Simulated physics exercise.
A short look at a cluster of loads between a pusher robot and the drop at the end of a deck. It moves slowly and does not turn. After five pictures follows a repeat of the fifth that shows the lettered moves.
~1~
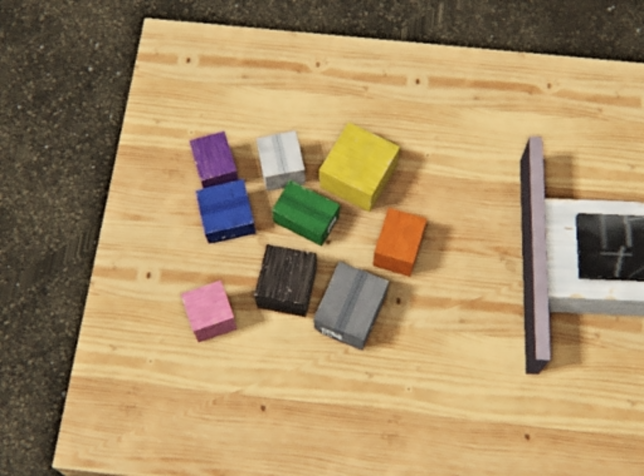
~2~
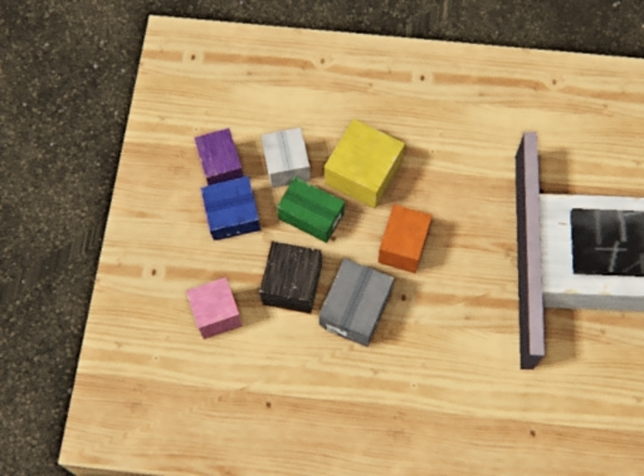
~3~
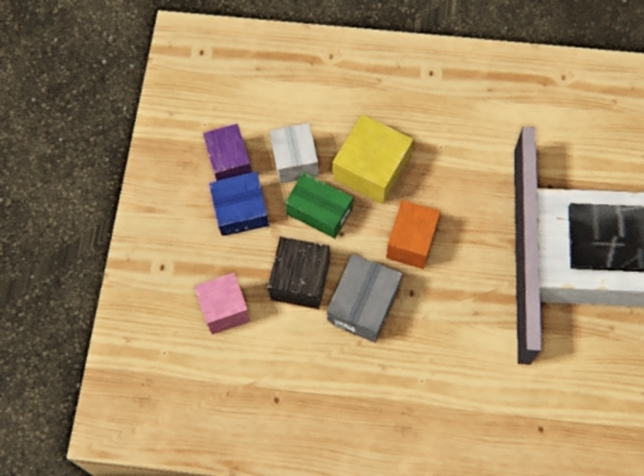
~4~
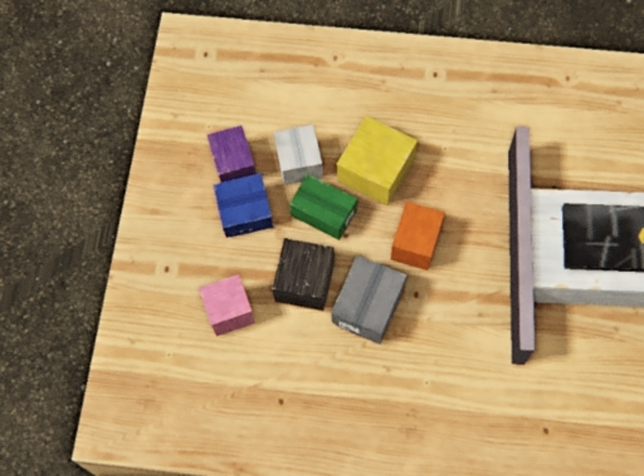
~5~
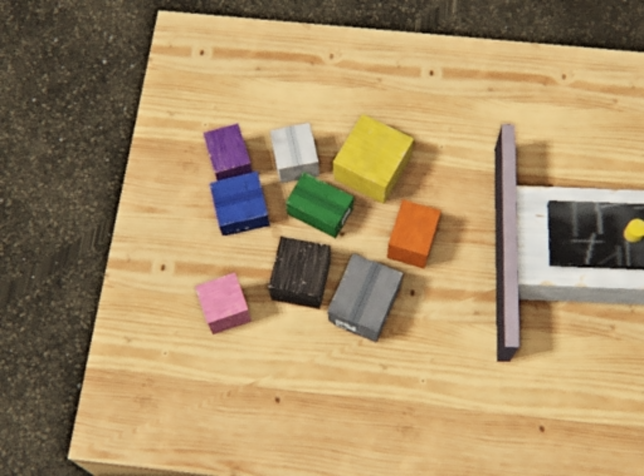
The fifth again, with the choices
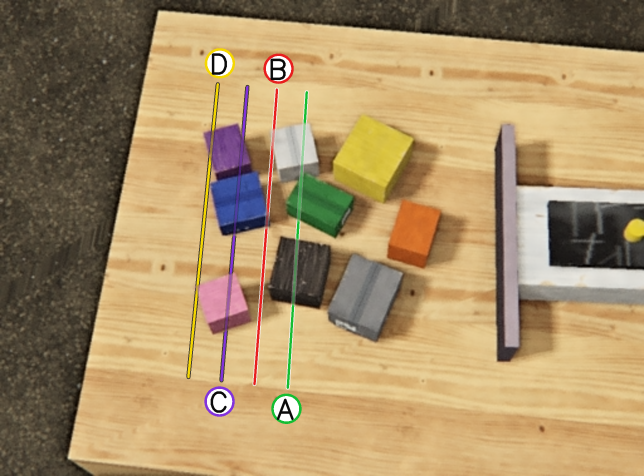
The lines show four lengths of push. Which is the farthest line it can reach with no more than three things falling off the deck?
No farther than D.
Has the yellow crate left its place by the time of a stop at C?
Yes.
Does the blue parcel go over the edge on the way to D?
Yes.
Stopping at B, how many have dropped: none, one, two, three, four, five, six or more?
In all, none.
On the marked copy, A at (298, 231); B at (266, 228); C at (235, 225); D at (204, 222).
Taking D. A third of the way, robot (478, 223); yellow crate (356, 163); grey parcel (355, 302).
Two thirds of the way, robot (364, 212); purple crate (171, 151); blue parcel (162, 207).
When it is over, robot (281, 204); purple crate over the edge; blue parcel over the edge; two fallen.
As for the rest, A is within the limit but short; B is within the limit but short; C is within the limit but short.
